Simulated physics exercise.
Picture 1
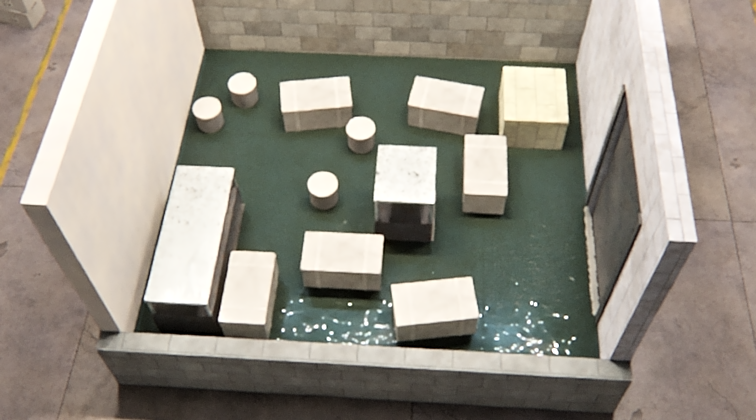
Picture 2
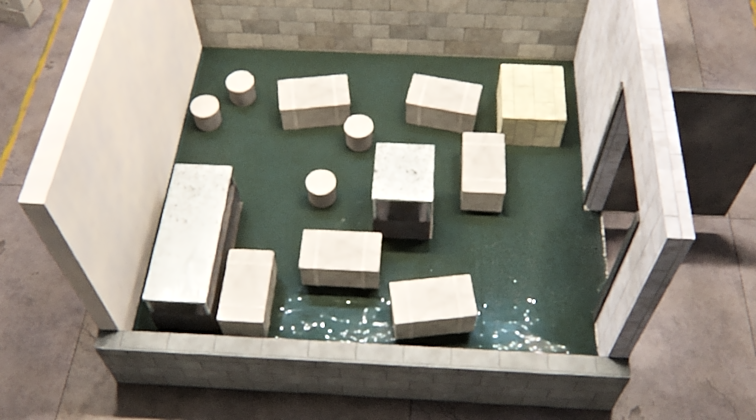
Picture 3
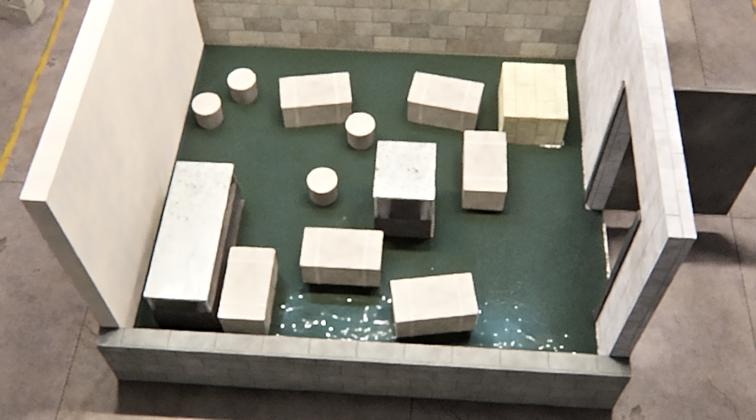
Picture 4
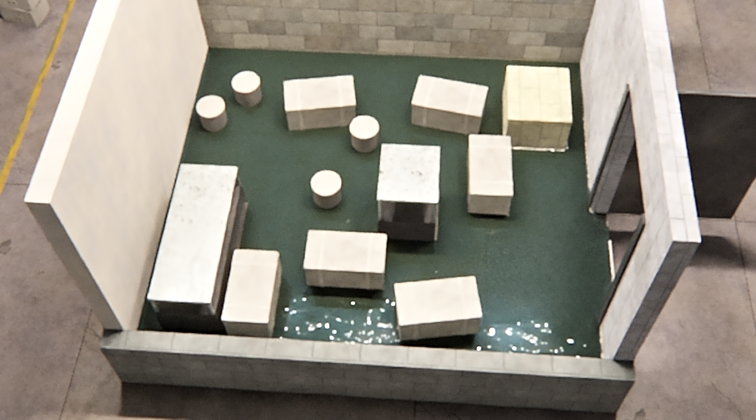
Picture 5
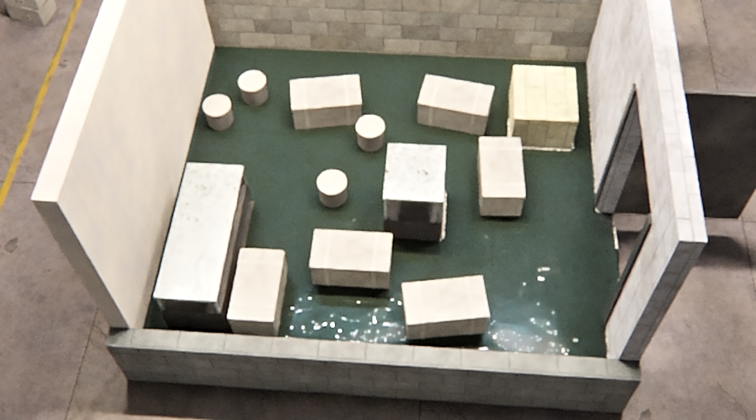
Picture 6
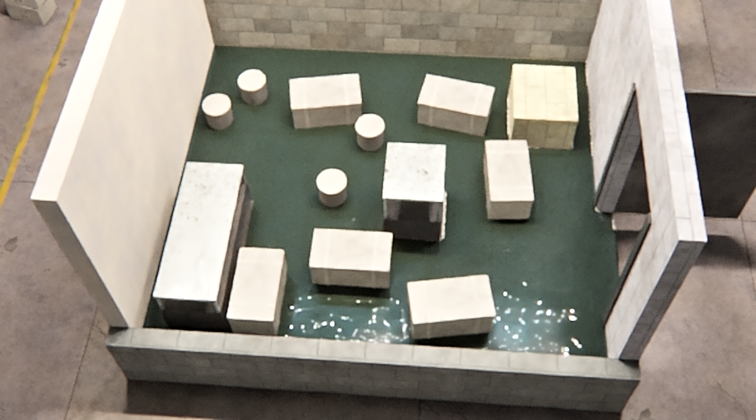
A walled, flooded room held pale boxes and round blocks in dark green water; a dark panel at the right opening swung outward, then two boxes toward the right shifted very slightly.
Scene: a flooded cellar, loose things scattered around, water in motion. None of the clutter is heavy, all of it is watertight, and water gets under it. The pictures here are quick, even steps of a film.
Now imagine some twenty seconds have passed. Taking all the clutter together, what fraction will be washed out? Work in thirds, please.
That would be one to two thirds.
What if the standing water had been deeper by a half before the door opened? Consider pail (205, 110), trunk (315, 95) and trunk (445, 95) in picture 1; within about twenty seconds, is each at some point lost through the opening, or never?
Retained; retained; escapes.
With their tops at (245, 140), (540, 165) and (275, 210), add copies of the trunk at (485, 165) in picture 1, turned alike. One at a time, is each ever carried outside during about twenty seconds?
First doesn't escape, second escapes, third doesn't escape.
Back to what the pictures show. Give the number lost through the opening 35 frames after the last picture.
The number comes to 4.
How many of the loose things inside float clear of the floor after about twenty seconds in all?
5.
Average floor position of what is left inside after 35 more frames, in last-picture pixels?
At about (388, 203).
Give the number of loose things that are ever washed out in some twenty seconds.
The count is 5.
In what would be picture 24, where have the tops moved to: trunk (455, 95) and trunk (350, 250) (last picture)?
About (515, 192) and (505, 265).
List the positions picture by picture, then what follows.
A trunk at (486, 164), afloat; a trunk at (435, 301), afloat; 0 of 10 have shifted, in the first picture.
A trunk at (484, 162), afloat; a trunk at (433, 299) floats; 0 of 10 have shifted, in the second picture.
A trunk at (485, 160), afloat; a trunk at (434, 297), afloat; 0 of 10 have shifted, in the third picture.
A trunk at (491, 164), afloat; a trunk at (438, 300), afloat; 0 of 10 have shifted, in the fourth picture.
A trunk at (502, 166) floats, close to its start; a trunk at (445, 300), afloat; 1 of 10 have shifted, in the fifth picture.
A trunk at (509, 170) floats, close to its start; a trunk at (451, 299) floats, close to its start; 2 of 10 have shifted, in the sixth picture.
A moment on, 0 of 10 are out; 10 afloat.
Next, 2 of 10 are out; 8 afloat.
Later, 4 of 10 are out; 6 afloat.
In the end, 5 of 10 are out; 5 afloat.
